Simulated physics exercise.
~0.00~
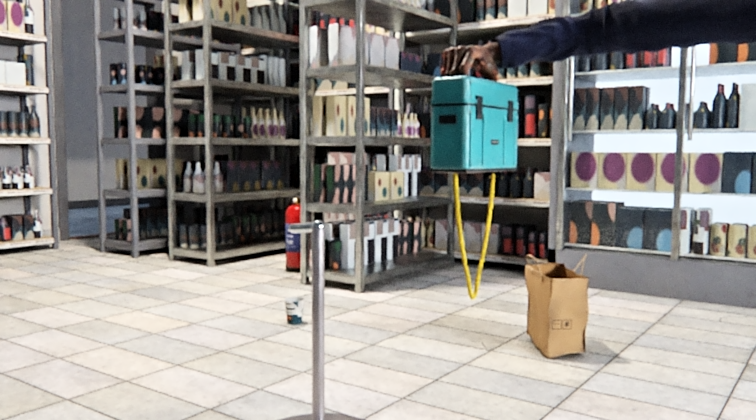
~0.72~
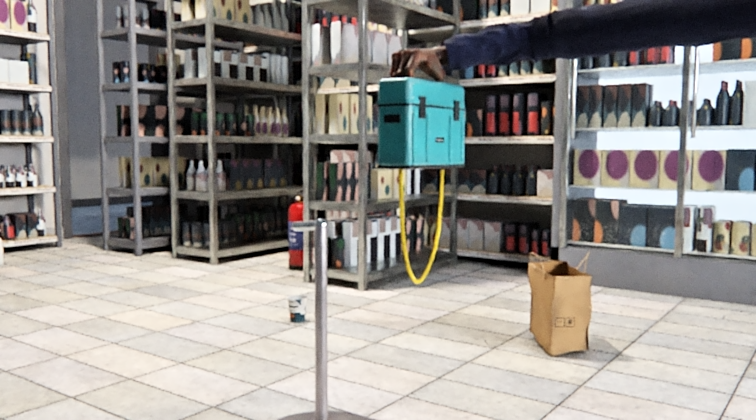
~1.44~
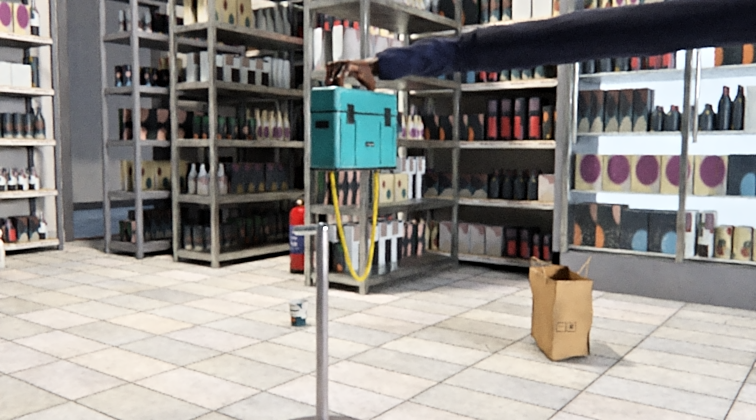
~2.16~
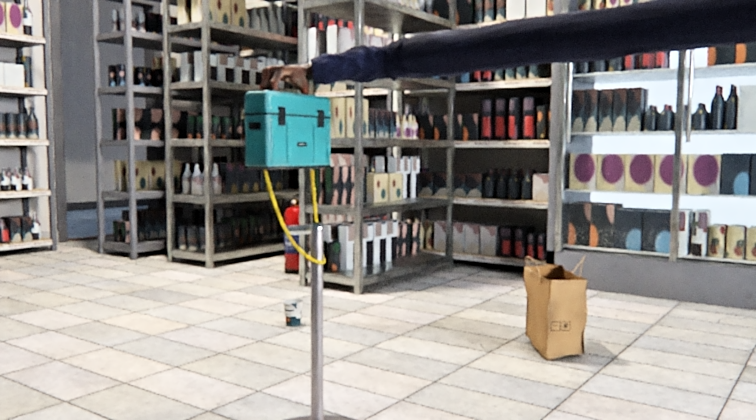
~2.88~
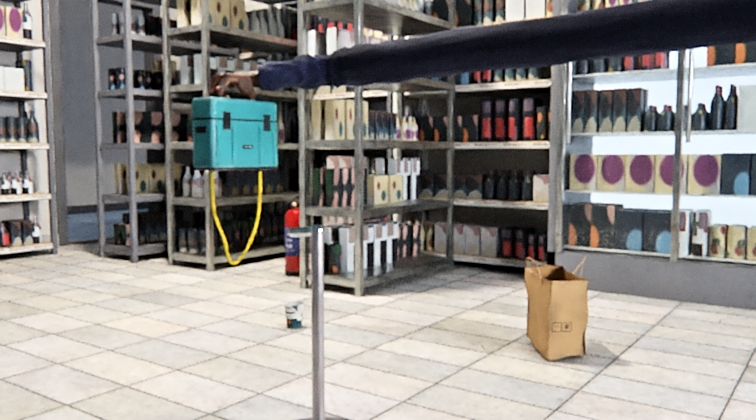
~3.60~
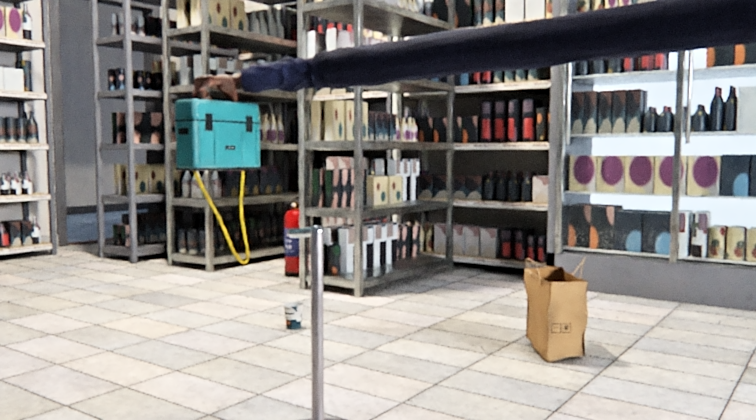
In this clip, a hand on a dark-sleeved arm carries a turquoise case with a dangling yellow cord leftward through a room lined with stocked shelves. The low-hanging loop passes a slim metal post without catching, and the case ends up held beyond it on the left.
